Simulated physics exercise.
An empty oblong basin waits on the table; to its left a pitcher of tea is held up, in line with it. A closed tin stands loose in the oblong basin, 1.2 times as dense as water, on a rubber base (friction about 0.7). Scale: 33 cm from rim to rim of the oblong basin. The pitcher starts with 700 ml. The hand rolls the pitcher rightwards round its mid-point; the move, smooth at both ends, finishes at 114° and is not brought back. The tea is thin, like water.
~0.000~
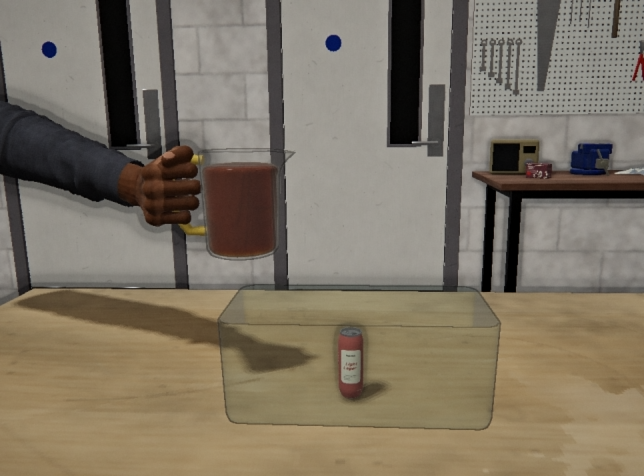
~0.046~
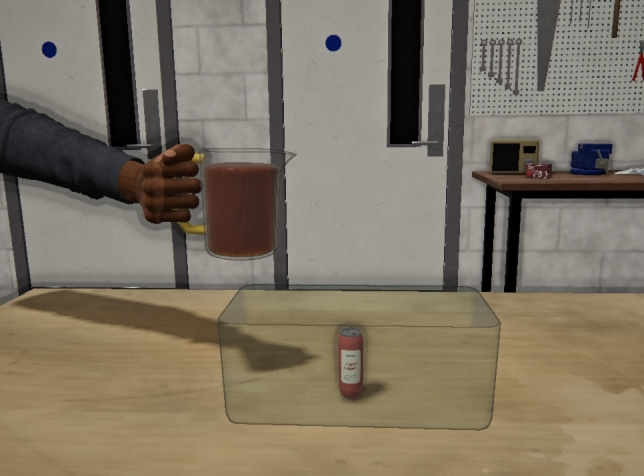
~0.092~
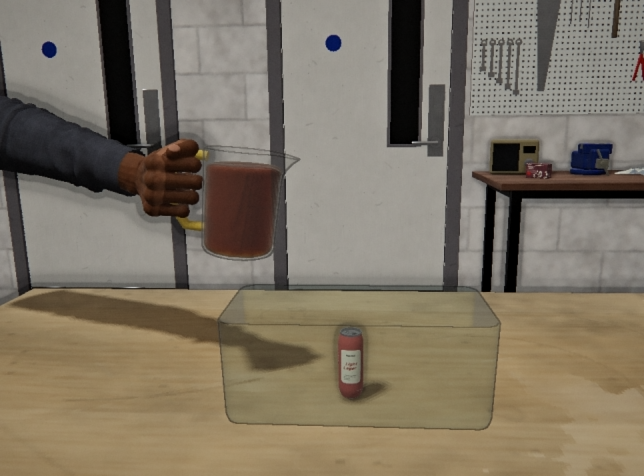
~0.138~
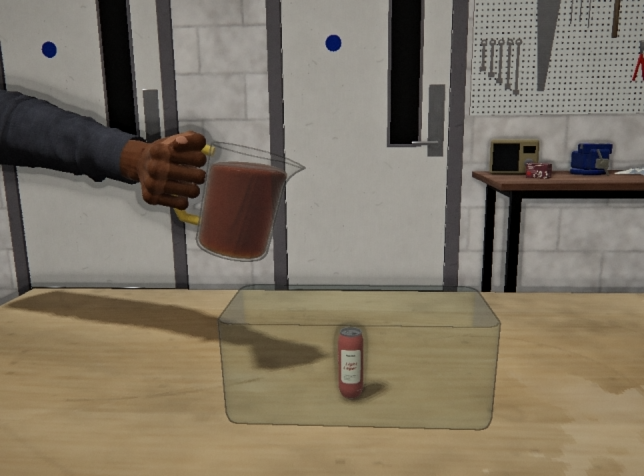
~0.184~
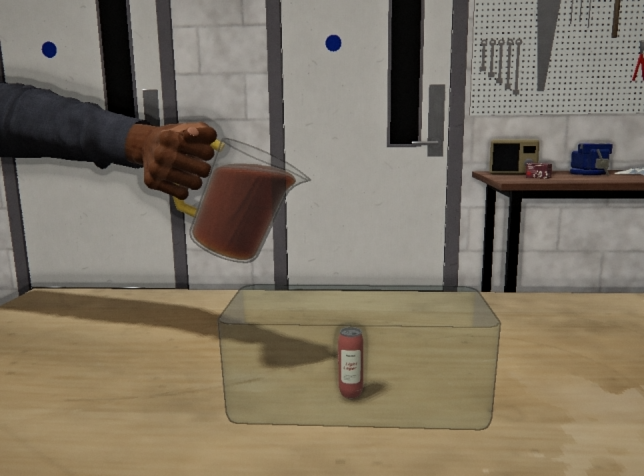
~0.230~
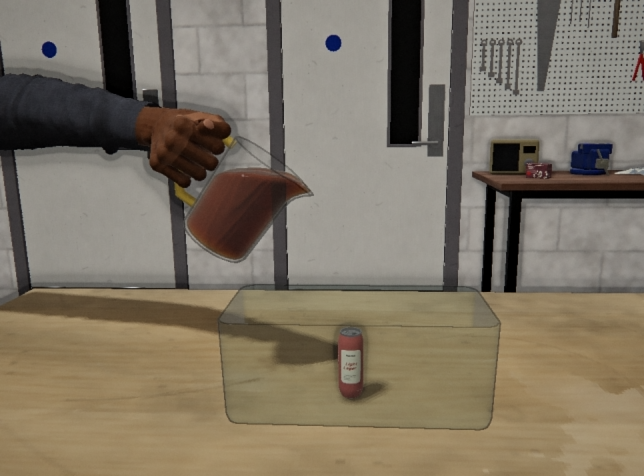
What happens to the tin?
It goes over.
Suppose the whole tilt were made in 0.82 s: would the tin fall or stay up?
Then it topples.
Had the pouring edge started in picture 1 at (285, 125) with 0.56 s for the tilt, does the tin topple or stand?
Then it goes over.
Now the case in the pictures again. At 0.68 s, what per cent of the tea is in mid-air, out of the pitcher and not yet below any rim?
Near 12 in a hundred.
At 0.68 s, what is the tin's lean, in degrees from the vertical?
It is at some 0°.
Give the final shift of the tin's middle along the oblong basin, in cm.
Some 10.5 cm.
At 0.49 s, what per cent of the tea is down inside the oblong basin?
About 24 per cent.
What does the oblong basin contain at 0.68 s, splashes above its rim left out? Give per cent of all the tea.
Some 80 per cent.
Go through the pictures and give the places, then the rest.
In the first frame, tilt 0°; pouring edge (295, 151); surface from (204, 166) to (280, 166); the oblong basin's rim runs from (231, 304) to (487, 306); the tin's top is at (351, 334).
In the second frame, tilt 2°; pouring edge (297, 153); surface from (205, 166) to (281, 167).
In the third frame, tilt 6°; pouring edge (301, 158); surface from (208, 164) to (283, 169).
In the fourth frame, tilt 14°; pouring edge (306, 167); surface from (212, 165) to (289, 171).
In the fifth frame, tilt 24°; pouring edge (311, 179); surface from (210, 183) to (298, 175).
In the sixth frame, tilt 37°; pouring edge (314, 195); surface from (203, 193) to (311, 186).
By 0.49 s the tilt is 105° and 53 per cent is still to pour; the tin stands where it began.
By 0.68 s the tilt is 114° and 10 per cent is still to pour; the tin stands 2 cm from where it began.
By 0.88 s the tilt is 114° and 0 per cent is still to pour; the tin leans 51°.
By 1.10 s the tilt is 114° and 0 per cent is still to pour; the tin lies on its side.
At rest the tin lies on its side.
